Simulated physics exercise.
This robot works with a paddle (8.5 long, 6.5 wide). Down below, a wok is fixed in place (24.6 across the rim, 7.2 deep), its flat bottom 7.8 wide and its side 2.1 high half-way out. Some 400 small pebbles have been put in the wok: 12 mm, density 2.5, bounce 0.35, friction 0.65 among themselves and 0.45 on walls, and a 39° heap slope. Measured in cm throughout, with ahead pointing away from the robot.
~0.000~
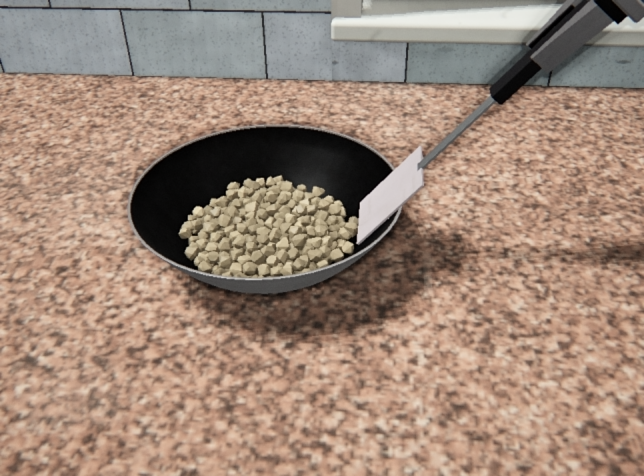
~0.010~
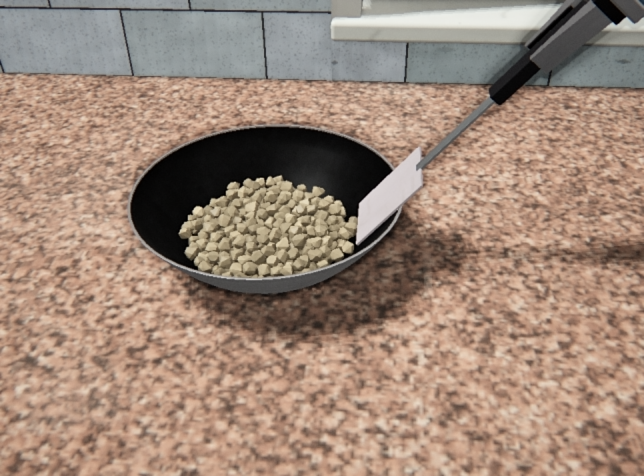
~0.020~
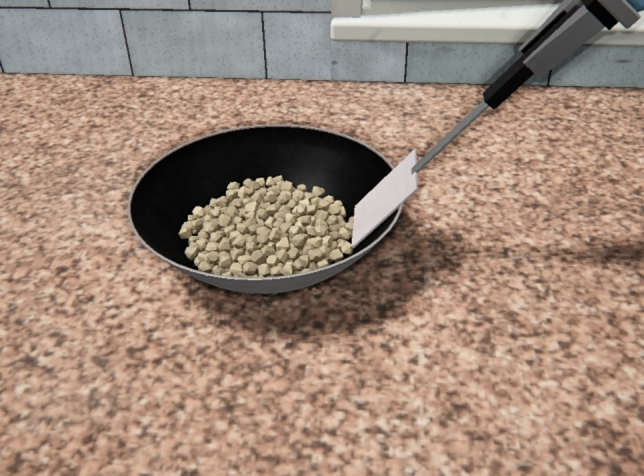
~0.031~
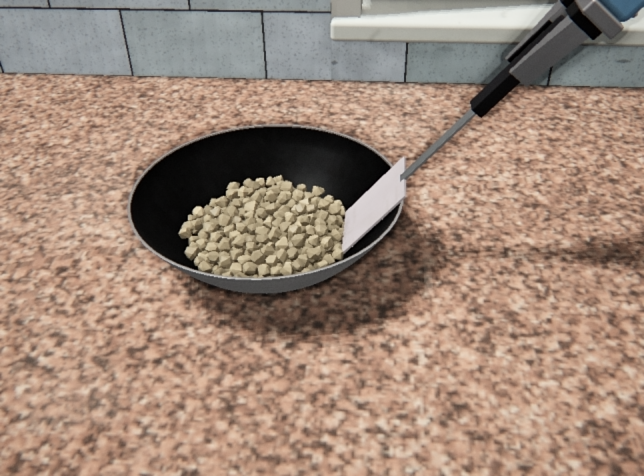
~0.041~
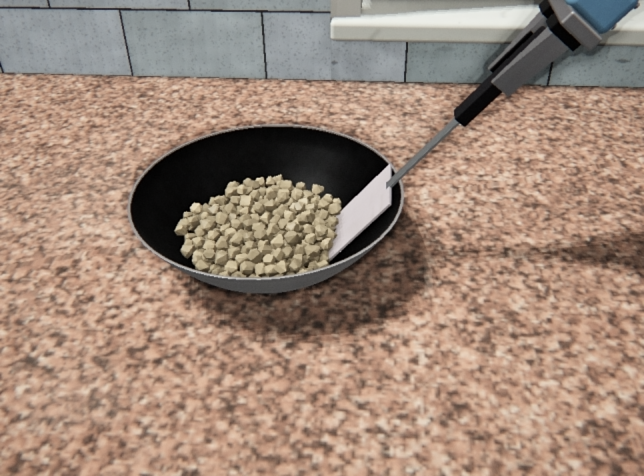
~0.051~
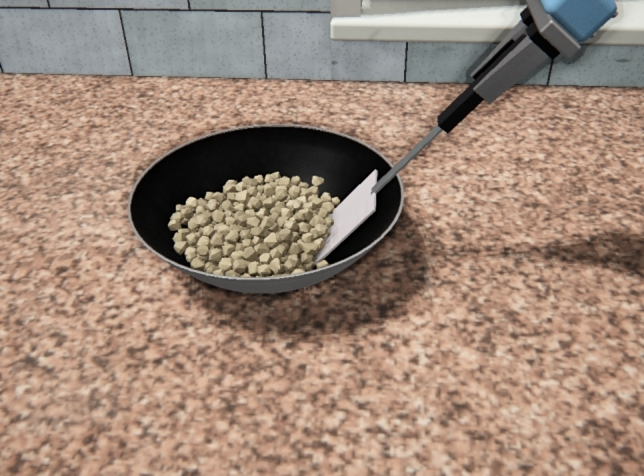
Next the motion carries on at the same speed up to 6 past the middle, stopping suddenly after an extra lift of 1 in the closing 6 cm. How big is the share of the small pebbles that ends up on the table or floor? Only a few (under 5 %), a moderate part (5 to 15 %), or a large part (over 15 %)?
A large part.
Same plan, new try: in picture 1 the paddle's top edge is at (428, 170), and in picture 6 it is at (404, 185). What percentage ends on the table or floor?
About 15 per cent.
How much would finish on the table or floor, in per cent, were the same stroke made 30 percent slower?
The share on the table or floor would be about 30 percent.
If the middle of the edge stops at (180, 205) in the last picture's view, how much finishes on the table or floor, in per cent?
Something near 60 in a hundred.
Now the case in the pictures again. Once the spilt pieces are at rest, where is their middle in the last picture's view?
Centre of the spill: Approx. (52, 242).
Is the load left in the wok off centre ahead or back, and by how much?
It sits near 4.0 centimetres ahead of centre.
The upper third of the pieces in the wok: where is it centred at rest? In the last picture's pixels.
It is centred near (184, 211).
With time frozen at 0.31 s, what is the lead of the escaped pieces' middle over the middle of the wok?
Roughly 18 cm.
After 0.08 s, sloping 51°, highest piece 7 above the table; 405 in the wok.
After 0.10 s, sloping 51°, highest piece 10 above the table; 402 in the wok, 3 on the blade or in flight.
After 0.31 s, sloping 51°, highest piece 18 above the table; 232 in the wok, 32 on the table or floor, 141 on the blade or in flight.
After 1.36 s, sloping 51°, highest piece 7 above the table; 229 in the wok, 176 on the table or floor.
In the end, 229 in the wok, 176 on the table or floor. That is 43 % on the table or floor.
